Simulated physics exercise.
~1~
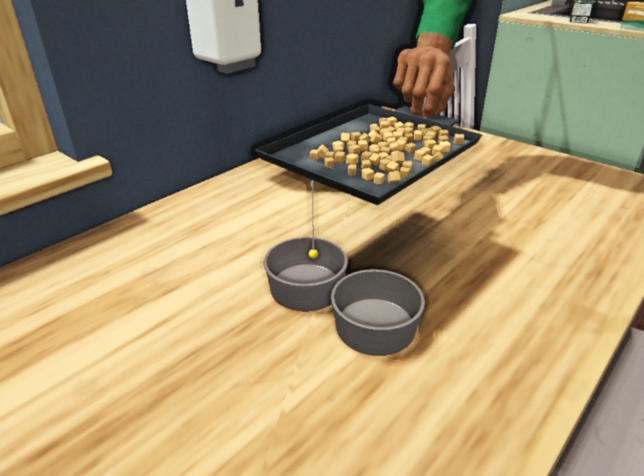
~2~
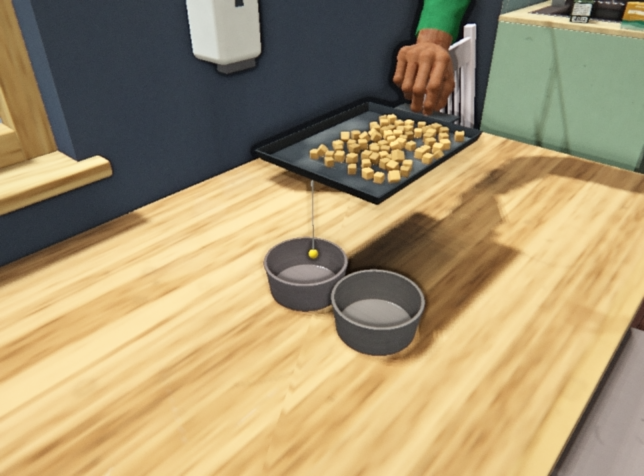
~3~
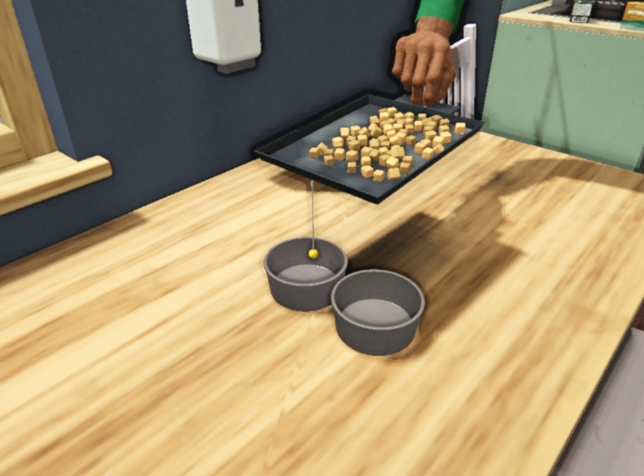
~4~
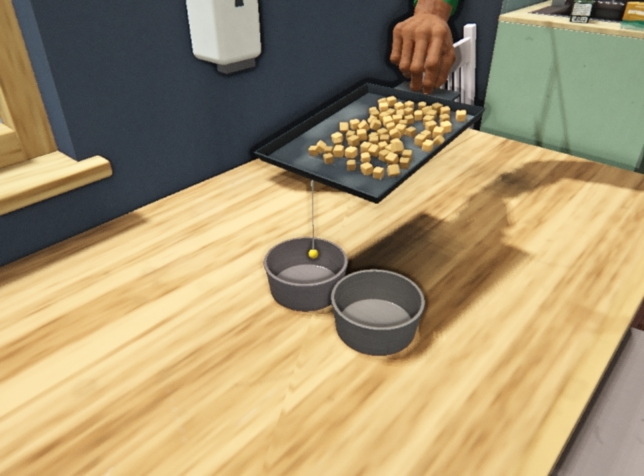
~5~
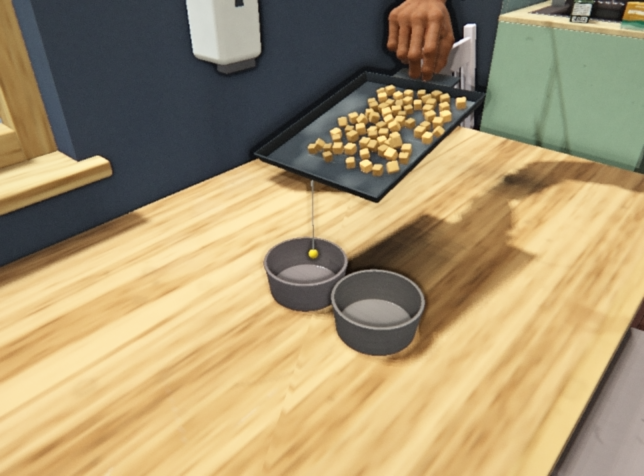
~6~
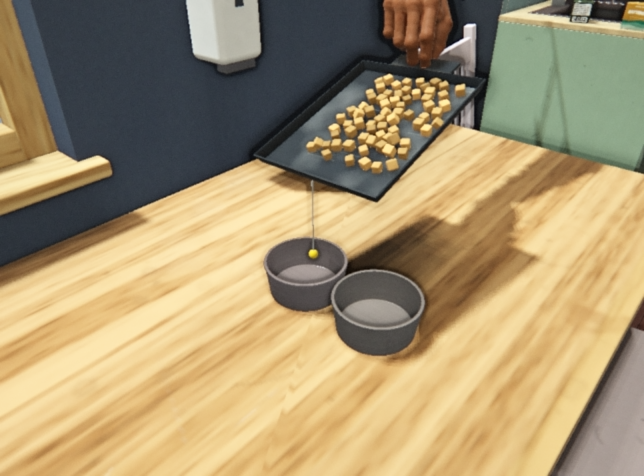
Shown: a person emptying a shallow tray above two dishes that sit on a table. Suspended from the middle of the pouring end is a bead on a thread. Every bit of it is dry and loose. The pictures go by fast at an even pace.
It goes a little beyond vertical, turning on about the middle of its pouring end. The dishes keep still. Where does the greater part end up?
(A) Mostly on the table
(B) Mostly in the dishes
(A) Mostly on the table.
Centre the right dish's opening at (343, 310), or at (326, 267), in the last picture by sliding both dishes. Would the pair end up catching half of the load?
Well, the bulk the first time and the minor share the second time.
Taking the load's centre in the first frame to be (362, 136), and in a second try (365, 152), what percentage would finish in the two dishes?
Close to 20 per cent, followed by close to 30 per cent.
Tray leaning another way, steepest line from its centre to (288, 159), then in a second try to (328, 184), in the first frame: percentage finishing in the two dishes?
I'd say roughly 20 percent with the first slope, 50 percent with the other.
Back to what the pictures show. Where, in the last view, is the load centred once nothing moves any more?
Close to (262, 310), more or less.
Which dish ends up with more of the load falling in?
Of the two, the left-side one is the fuller.
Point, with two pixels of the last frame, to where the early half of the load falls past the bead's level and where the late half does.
Early half (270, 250), late half (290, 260).
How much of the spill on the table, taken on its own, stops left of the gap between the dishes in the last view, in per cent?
Looks like close to 90 per cent of it.
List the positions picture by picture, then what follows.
In the first picture, corners of the pouring end (261, 150) and (378, 194), level; middle of the load (383, 147), small wooden cubes; left dish (278, 290); right dish (349, 333); bead on its thread (313, 254).
In the second picture, corners of the pouring end (261, 150) and (378, 194), level; middle of the load (383, 146).
In the third picture, corners of the pouring end (260, 150) and (377, 194), tipped barely, lowest at the left corner; middle of the load (383, 141).
In the fourth picture, corners of the pouring end (260, 151) and (377, 194), tipped a little, lowest at the left corner; middle of the load (383, 134).
In the fifth picture, corners of the pouring end (259, 152) and (376, 193), tipped a little, lowest at the left corner; middle of the load (382, 127).
In the sixth picture, corners of the pouring end (259, 153) and (375, 193), tipped clearly, lowest at the left corner; middle of the load (380, 121); left dish (278, 290); right dish (349, 333).
Just after the last frame, tray tipped steeply; the larger part on the tray; just a few in the left dish; just a few outside both; about a tenth in the air.
A moment on, tray tipped past a quarter turn; just a few on the tray; roughly a quarter in the left dish; roughly half outside both; roughly a third in the air.
Further on, tray tipped past a quarter turn; roughly a quarter in the left dish; roughly two thirds outside both.
When it is over, tray tipped past a quarter turn; not one in the right dish; roughly a quarter in the left dish; roughly two thirds outside both.
